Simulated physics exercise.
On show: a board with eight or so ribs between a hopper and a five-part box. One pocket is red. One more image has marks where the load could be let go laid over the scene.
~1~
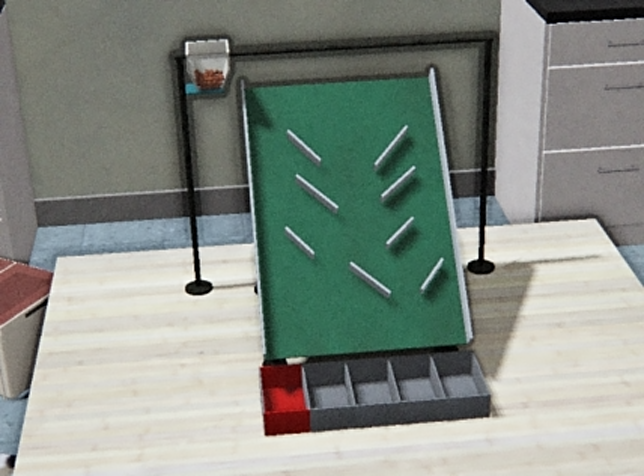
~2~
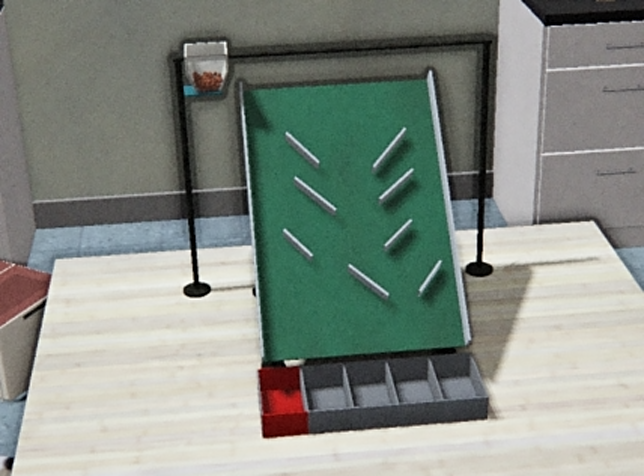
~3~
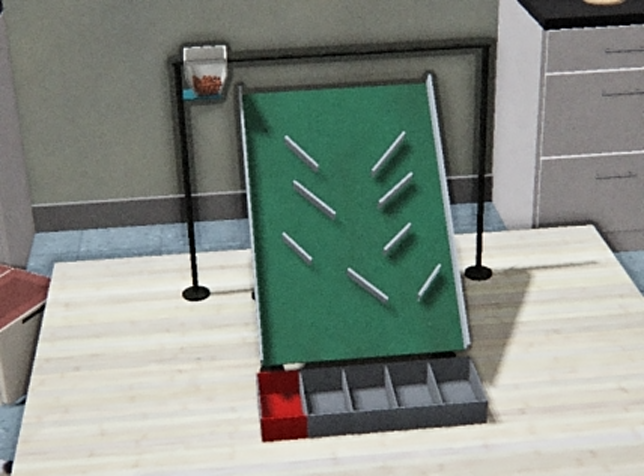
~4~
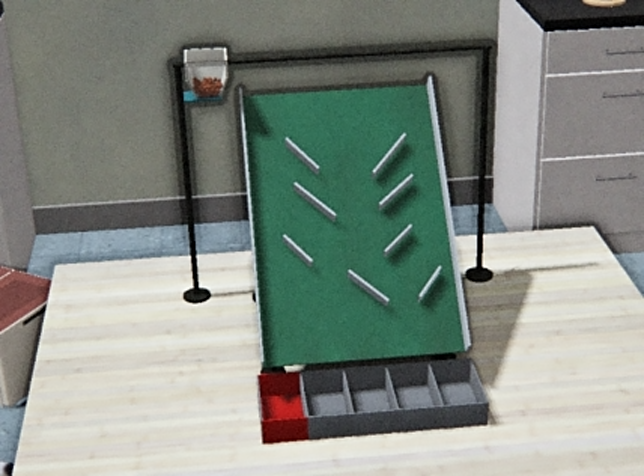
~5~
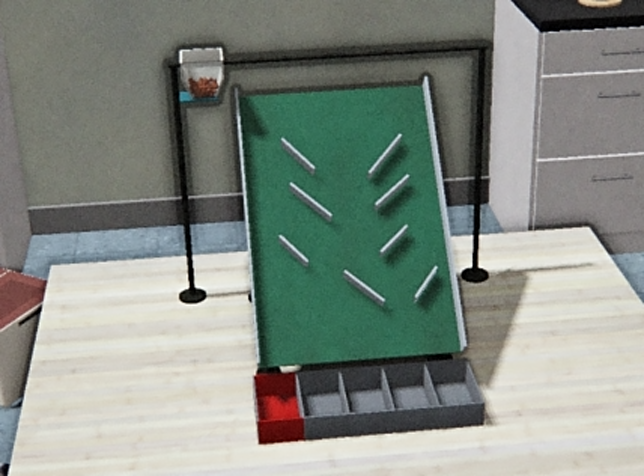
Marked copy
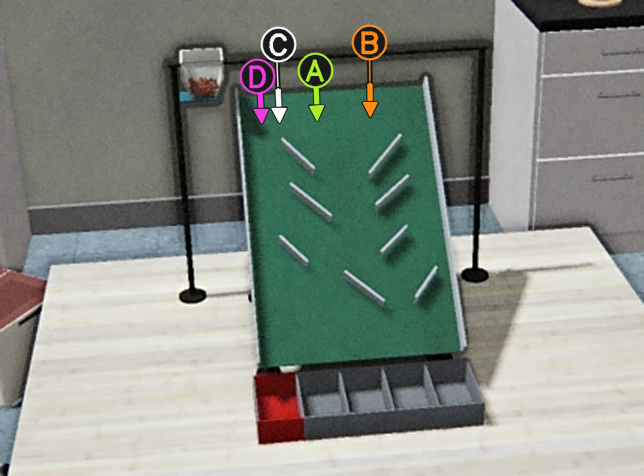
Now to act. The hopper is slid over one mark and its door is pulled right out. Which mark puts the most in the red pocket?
The best mark is D.
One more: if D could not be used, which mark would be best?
It is C.
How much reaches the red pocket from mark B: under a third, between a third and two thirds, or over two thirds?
Under a third.
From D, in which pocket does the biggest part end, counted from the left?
The first from the left.
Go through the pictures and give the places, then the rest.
Hopper near (210, 78), clay pellets, door shut, in the first frame.
Ribs (286, 133) to (319, 162), (374, 167) to (405, 128), (295, 177) to (336, 210), in the second frame.
Ribs (380, 202) to (412, 173), (283, 233) to (311, 259), (385, 249) to (410, 223), in the third frame.
Ribs (349, 270) to (388, 300), (420, 296) to (441, 266), in the fourth frame.
Red pocket near (281, 429), number 1 of 5 from the left, in the fifth frame.
On the marked copy, mark A meets the board at (317, 114); mark B meets the board at (370, 111); mark C meets the board at (279, 117); mark D meets the board at (261, 118).
For mark A, none at all in the red pocket, all but a few in other pockets.
For mark B, only a few in the red pocket, all but a few in other pockets.
For mark C, close to a third in the red pocket, close to half in other pockets, a small share outside the box.
For mark D, close to two thirds in the red pocket, close to a third in other pockets, only a few outside the box.
